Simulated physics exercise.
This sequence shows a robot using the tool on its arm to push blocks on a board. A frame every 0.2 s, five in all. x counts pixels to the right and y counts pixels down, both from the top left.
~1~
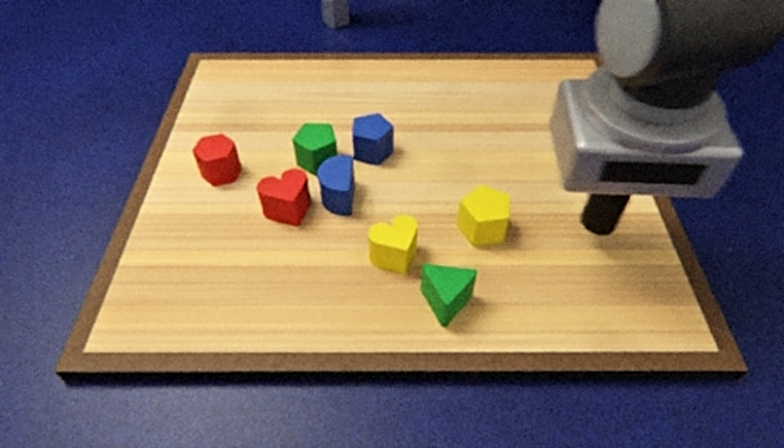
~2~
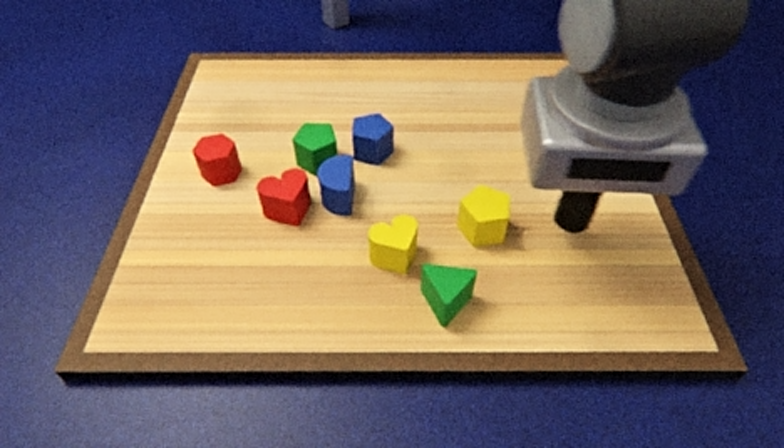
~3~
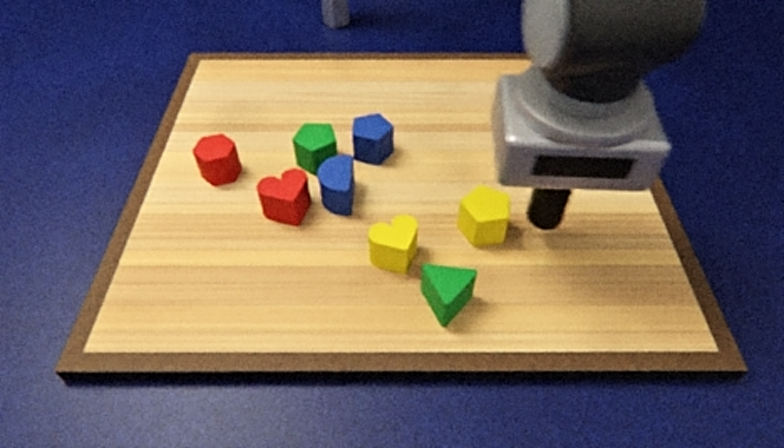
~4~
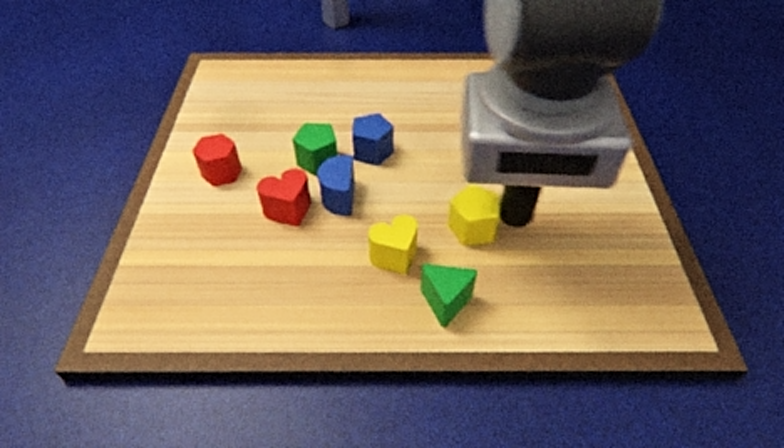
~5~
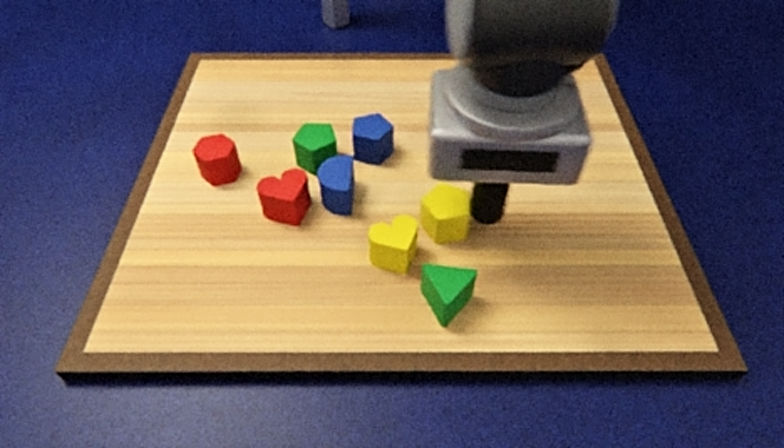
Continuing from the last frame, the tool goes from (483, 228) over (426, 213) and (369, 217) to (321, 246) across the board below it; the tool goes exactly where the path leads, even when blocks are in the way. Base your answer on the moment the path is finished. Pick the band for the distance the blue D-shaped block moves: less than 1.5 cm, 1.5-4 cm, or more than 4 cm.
It is going to finish within 1.5 cm of where it is now.
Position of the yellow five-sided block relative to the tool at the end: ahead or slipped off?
Before the tool.
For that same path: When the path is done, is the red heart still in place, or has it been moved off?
Stays put.
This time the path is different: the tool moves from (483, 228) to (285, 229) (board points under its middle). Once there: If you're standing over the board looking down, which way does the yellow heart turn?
Viewed from above: Anti-clockwise.
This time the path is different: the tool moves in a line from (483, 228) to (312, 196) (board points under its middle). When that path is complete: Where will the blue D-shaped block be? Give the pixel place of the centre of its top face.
It is going to be at (282, 158).
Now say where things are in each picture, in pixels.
Tool tip at (598, 224); block tops, red heart at (283, 184); blue D-shaped block at (337, 172); yellow heart at (395, 232); yellow five-sided block at (488, 203), in the first picture.
Tool at (571, 221); blocks unchanged, in the second picture.
Tool at (544, 218); blocks unchanged, in the third picture.
Tool at (515, 216); yellow five-sided block at (477, 202), in the fourth picture.
Tool at (486, 213); red heart at (283, 184); blue D-shaped block at (337, 172); yellow heart at (395, 232); yellow five-sided block at (448, 200), in the fifth picture.
What follows on the original path. One third of the way, tool at (427, 197); yellow heart at (388, 235), turned 20° anticlockwise; yellow five-sided block at (389, 196), turned 40° anticlockwise.
Two thirds of the way, tool at (368, 202); blue D-shaped block at (329, 173), turned 35° clockwise; yellow heart at (388, 235), turned 20° anticlockwise; yellow five-sided block at (331, 208), turned 50° anticlockwise.
At the end, tool at (318, 231); red heart in place; blue D-shaped block at (329, 173), turned 35° clockwise; yellow heart at (388, 235), turned 20° anticlockwise; yellow five-sided block at (275, 228), turned 15° anticlockwise.
